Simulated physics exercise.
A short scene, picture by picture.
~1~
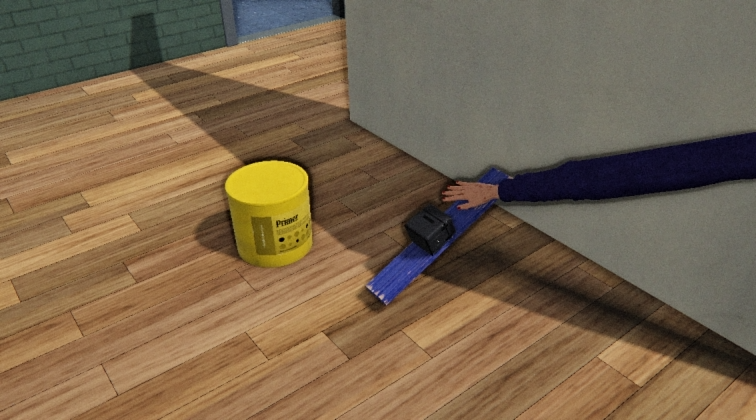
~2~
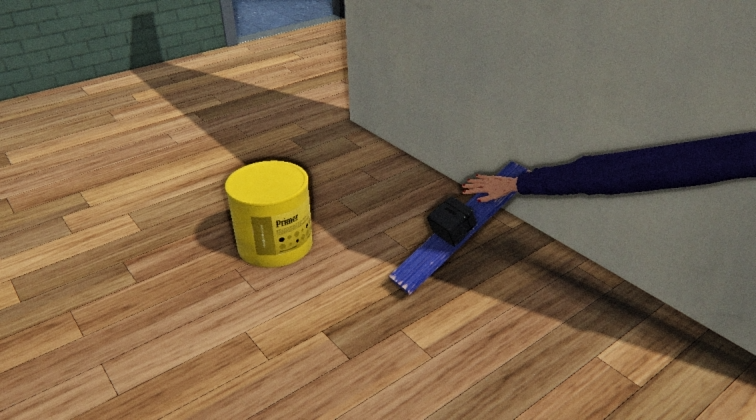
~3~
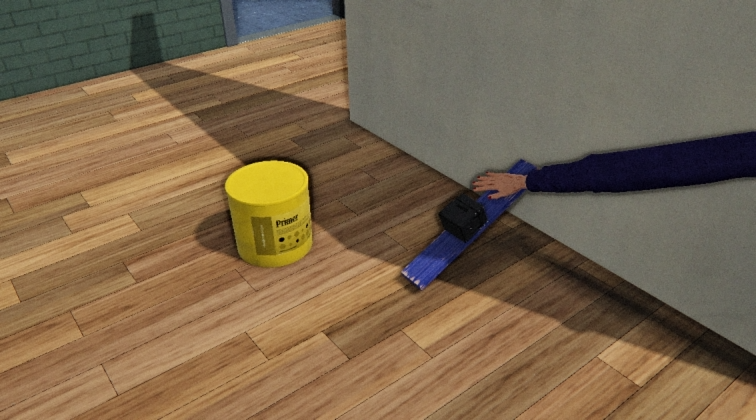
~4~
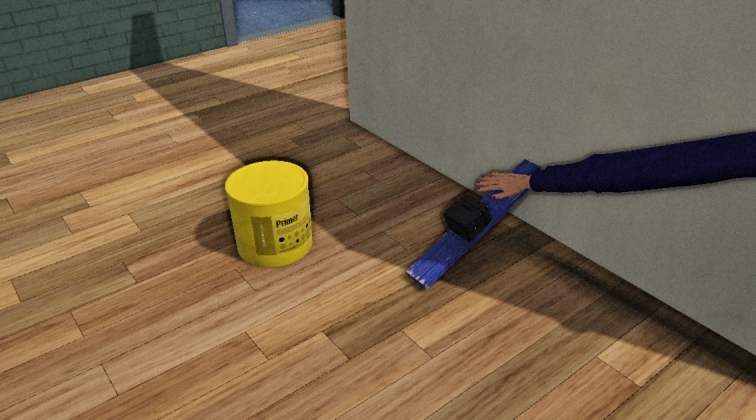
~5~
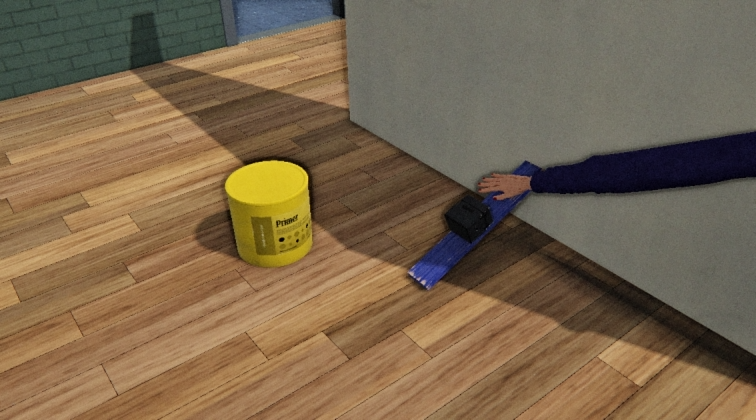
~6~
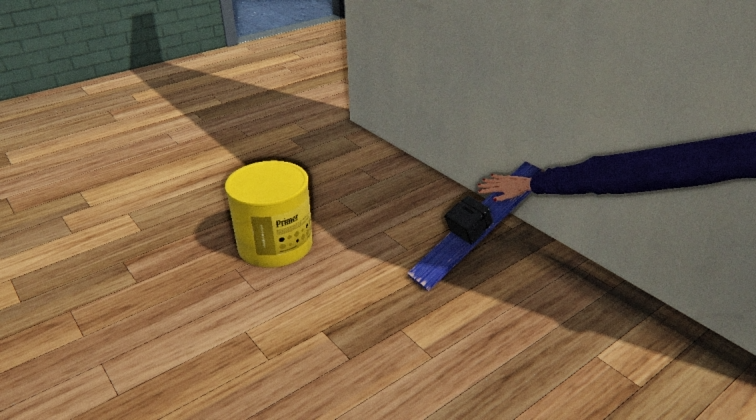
On a wood-plank floor beside a pale grey wall, a hand in a dark blue sleeve rests at the upper end of a blue plank with a black block on it. Hand, plank and block shift a short way right, then stay still, while the yellow pail at left never moves.
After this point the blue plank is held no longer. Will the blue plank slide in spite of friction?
Yes, it will sag.
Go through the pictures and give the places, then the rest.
The first picture shows not yet at the wall; blue plank (442, 233); yellow pail (271, 214).
The second picture shows not yet at the wall; blue plank (463, 225); yellow pail (271, 214).
The third picture shows not yet at the wall; blue plank (474, 222); yellow pail (271, 214).
The fourth picture shows not yet at the wall; blue plank (478, 221); yellow pail (271, 214).
The fifth picture shows propped up under the hand; blue plank (479, 222); yellow pail (271, 214).
The sixth picture shows propped up under the hand; blue plank (479, 223); yellow pail (271, 214).
Then, 0.30 s later than the last frame, blue plank sunk by 18° near (472, 246).
Then, 0.40 s later than the last frame, blue plank sunk by 24° near (471, 252).
When it is over, moved from the start, blue plank; yellow pail as before. End places, in pixels of the last picture, blue plank near (470, 254). The plank slides down.
